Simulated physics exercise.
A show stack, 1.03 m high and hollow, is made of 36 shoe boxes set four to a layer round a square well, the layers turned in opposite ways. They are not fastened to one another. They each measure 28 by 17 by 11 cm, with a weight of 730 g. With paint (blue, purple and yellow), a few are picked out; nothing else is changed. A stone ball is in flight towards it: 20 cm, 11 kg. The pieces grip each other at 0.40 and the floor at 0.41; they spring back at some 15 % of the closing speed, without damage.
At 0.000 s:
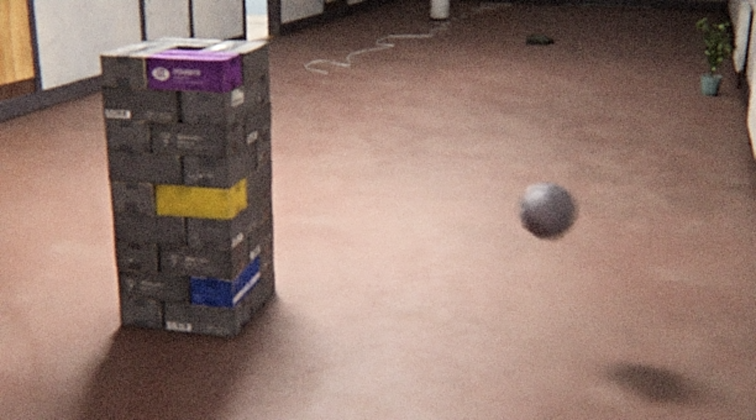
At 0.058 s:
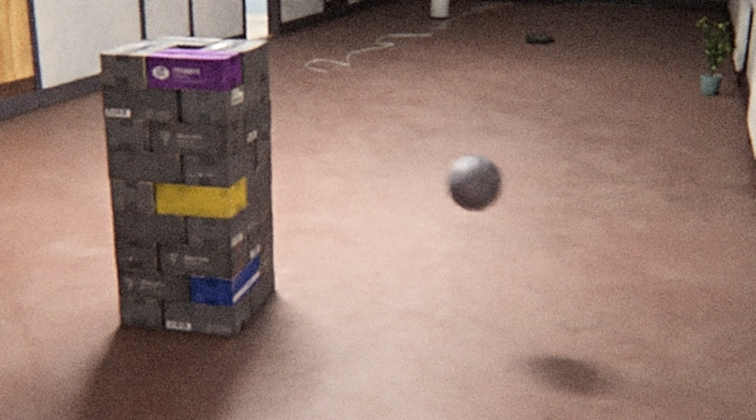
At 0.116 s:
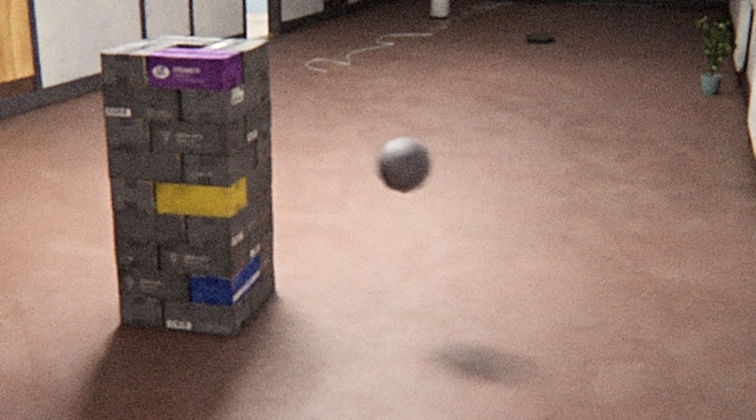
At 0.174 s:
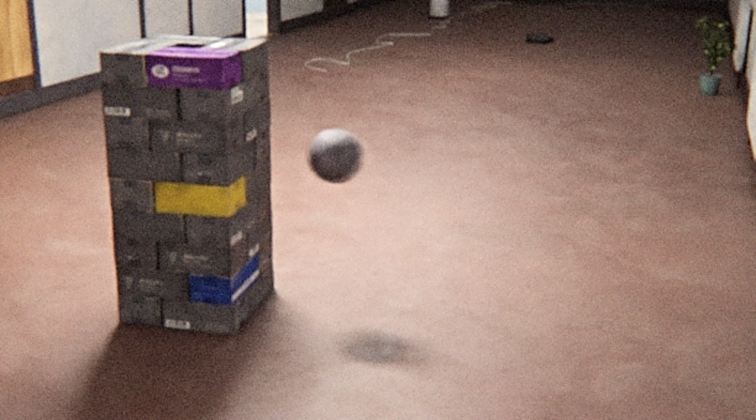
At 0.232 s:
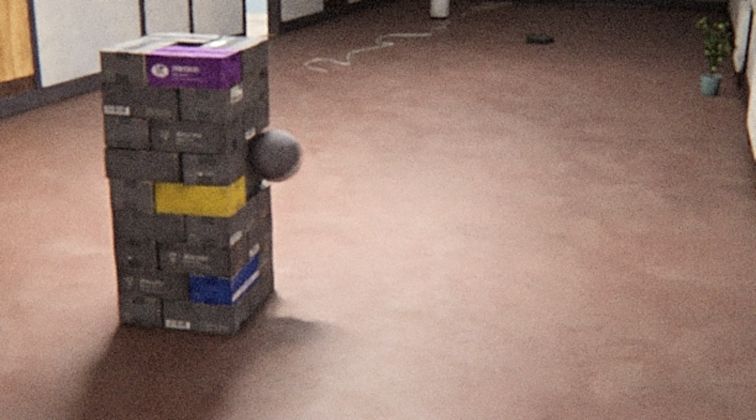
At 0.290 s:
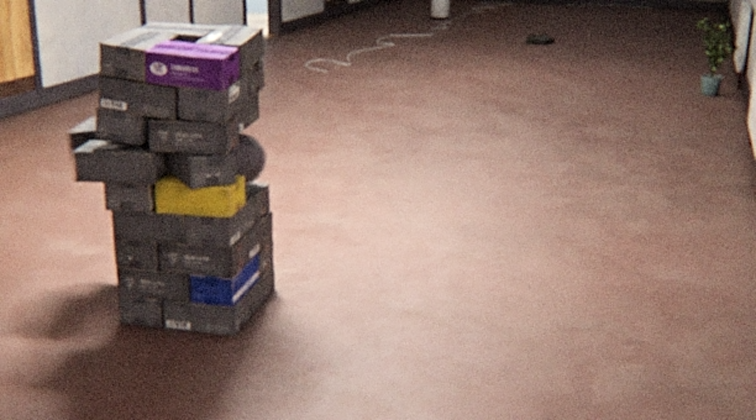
In a room with a reddish floor, a grey ball flies leftward into a box tower, shoving middle boxes left and skewing upper layers.
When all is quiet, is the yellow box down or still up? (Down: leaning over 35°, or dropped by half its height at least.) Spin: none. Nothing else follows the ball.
That box holds its level.
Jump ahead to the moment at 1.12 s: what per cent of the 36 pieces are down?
At that moment 45 per cent.
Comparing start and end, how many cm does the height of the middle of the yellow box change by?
It finishes some 0 cm lower than at the start.
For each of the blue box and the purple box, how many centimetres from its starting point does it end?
The blue one ends 0 cm from its start and the purple one 95 cm.
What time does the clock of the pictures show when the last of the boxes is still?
Roughly 2.5 seconds.
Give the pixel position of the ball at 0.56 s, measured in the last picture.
Roughly at (138, 152).
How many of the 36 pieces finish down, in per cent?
Roughly 45 percent.
After 0.56 s, ball still moving; 13 of the 36 boxes down; yellow box unmoved; purple box leaning 5°.
After 1.12 s, ball still moving; 17 of the 36 boxes down; yellow box shifted 13 mm; purple box leaning 43°, 8 cm lower.
At rest (2.9 s), ball rolling away; 17 of the 36 boxes down; yellow box shifted 12 mm; purple box 91 cm lower; blue box unmoved. As the last picture would show them, middles, yellow box near (199, 194), purple box near (143, 332).
